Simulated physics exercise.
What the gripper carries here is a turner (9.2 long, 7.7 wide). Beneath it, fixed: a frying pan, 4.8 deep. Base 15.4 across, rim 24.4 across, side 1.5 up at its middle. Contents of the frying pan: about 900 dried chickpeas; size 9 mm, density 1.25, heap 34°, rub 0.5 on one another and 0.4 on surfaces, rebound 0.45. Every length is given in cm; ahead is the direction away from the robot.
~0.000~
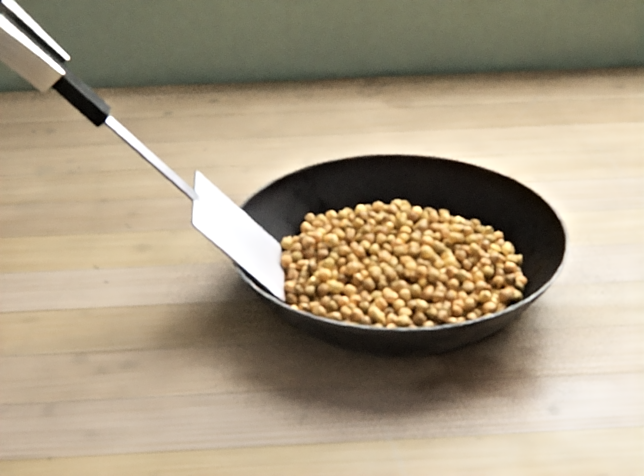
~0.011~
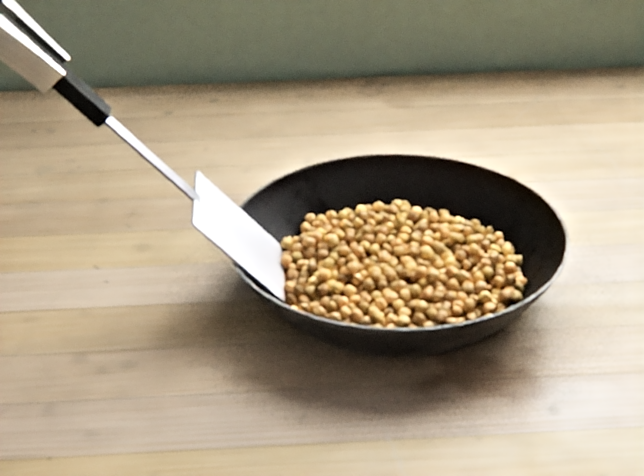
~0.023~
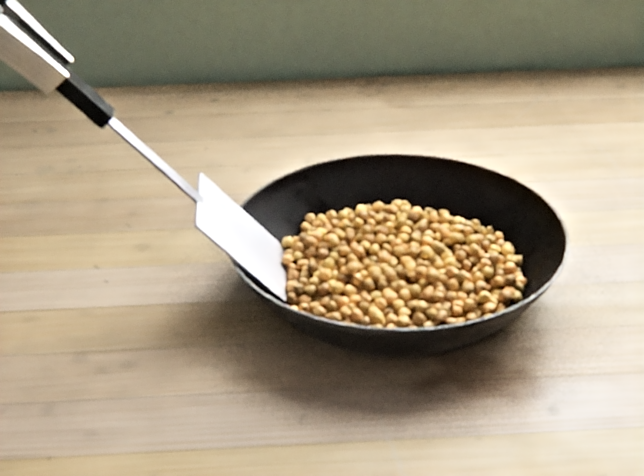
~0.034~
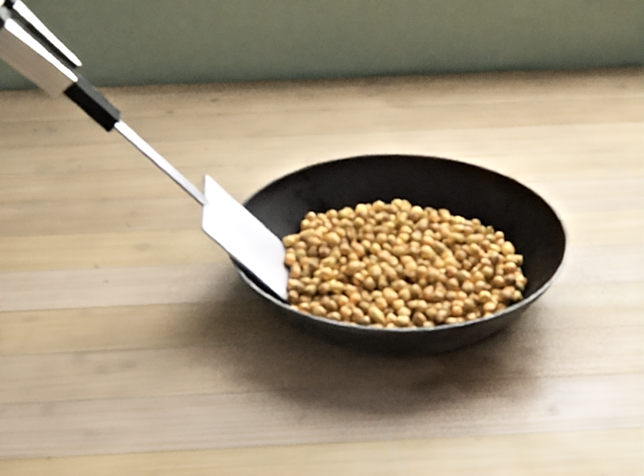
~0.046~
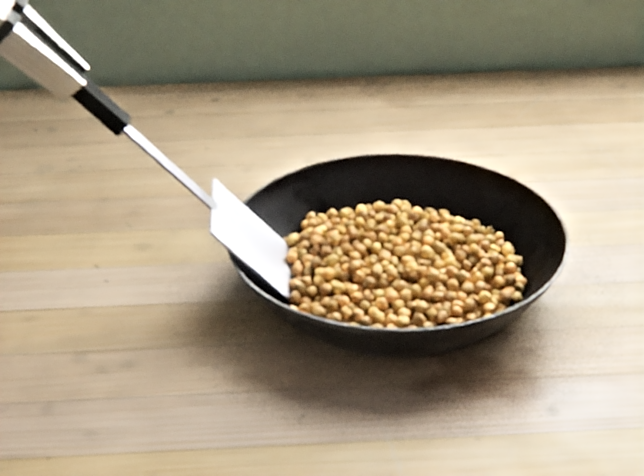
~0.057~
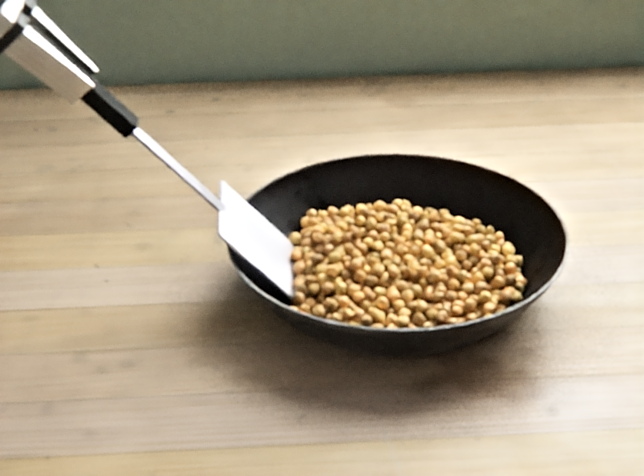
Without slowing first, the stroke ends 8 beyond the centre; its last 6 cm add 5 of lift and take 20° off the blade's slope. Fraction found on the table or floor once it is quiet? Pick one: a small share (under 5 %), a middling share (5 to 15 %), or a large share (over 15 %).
A middling share.
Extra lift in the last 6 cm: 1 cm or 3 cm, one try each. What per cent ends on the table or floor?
Estimates, in order: 5 % then 5 %.
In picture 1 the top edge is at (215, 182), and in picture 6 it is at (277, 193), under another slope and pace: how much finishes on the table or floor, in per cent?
It works out to about 20 %, more or less.
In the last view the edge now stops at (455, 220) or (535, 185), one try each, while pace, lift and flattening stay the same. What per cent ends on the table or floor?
Close to 0 and close to 20 per cent, respectively.
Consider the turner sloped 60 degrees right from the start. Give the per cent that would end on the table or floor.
5 %.
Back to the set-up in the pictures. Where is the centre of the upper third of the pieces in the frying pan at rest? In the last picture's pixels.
You'll find it at about (495, 247).
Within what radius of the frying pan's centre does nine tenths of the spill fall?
That works out to near 30 cm.
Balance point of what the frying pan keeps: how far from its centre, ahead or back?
Ahead of centre, near 3.5 centimetres.
After 0.17 s, sloping 49°, highest piece 5 above the table; 900 in the frying pan.
After 0.28 s, sloping 41°, highest piece 6 above the table; 900 in the frying pan.
After 0.54 s, sloping 29°, highest piece 6 above the table; 821 in the frying pan, 76 on the table or floor, 3 on the blade or in flight.
After 1.59 s, sloping 29°, highest piece 5 above the table; 821 in the frying pan, 79 on the table or floor.
In the end, 821 in the frying pan, 79 on the table or floor. That is 9 % on the table or floor.
